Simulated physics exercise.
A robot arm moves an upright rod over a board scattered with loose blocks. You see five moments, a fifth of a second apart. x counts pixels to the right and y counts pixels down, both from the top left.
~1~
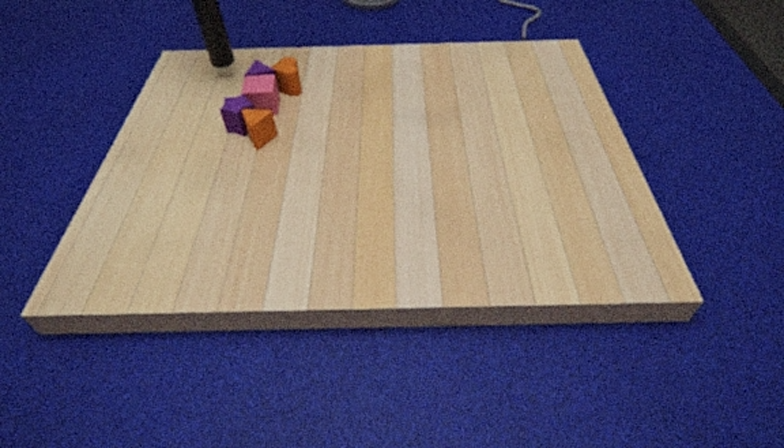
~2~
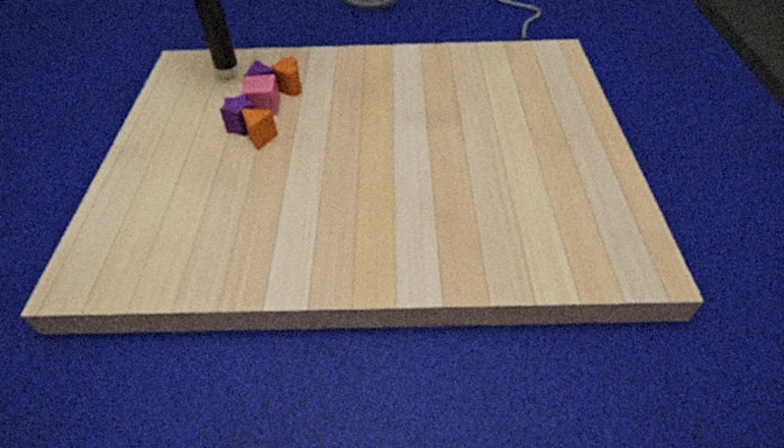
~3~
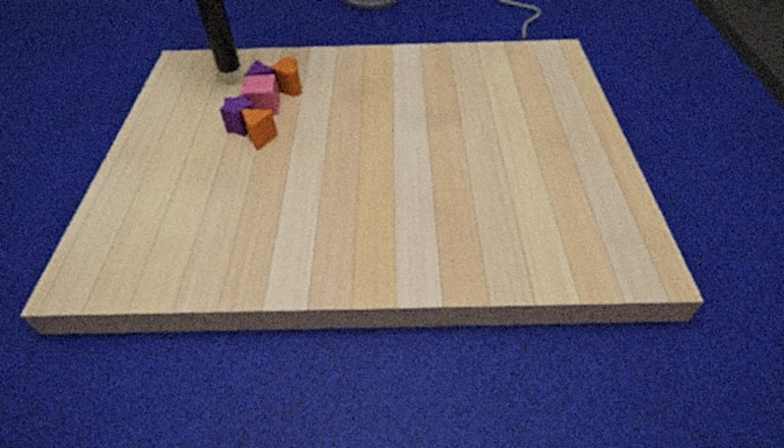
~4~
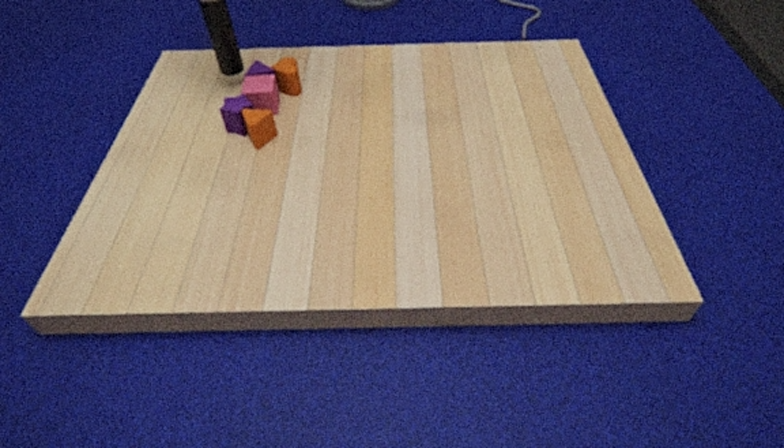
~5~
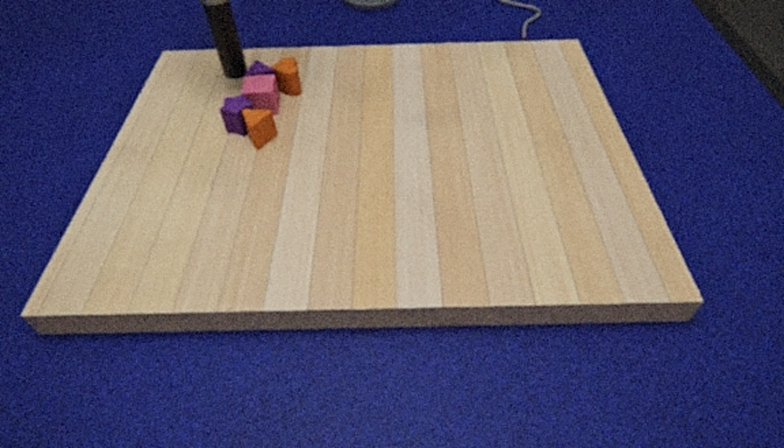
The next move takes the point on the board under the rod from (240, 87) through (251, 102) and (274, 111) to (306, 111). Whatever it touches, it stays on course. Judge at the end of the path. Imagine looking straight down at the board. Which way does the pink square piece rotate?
With the clock.
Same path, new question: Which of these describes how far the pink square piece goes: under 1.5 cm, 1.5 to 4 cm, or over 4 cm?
Offset: Above 4 cm.
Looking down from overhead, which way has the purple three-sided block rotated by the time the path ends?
Anticlockwise.
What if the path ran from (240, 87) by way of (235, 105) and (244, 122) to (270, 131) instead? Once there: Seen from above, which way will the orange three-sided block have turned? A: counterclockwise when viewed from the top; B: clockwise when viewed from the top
A (counterclockwise when viewed from the top)
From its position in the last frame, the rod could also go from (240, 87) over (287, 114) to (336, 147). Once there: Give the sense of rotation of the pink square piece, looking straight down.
It is turned clockwise.
The first path, step by step. One third of the way, rod at (247, 88); purple star-shaped block at (236, 106), turned 25° clockwise; purple three-sided block at (267, 71), turned 15° anticlockwise; pink square piece at (267, 89); orange heart-shaped block at (291, 64).
Two thirds of the way, rod at (272, 97); purple star-shaped block at (236, 106), turned 35° clockwise; purple three-sided block at (281, 75), turned 75° anticlockwise; pink square piece at (285, 100), turned 45° clockwise; orange heart-shaped block at (295, 61), turned 15° anticlockwise.
At the end, rod at (303, 97); purple star-shaped block at (236, 106), turned 35° clockwise; purple three-sided block at (293, 75), turned 115° anticlockwise; pink square piece at (298, 104), turned 90° clockwise; orange heart-shaped block at (296, 59), turned 15° anticlockwise.
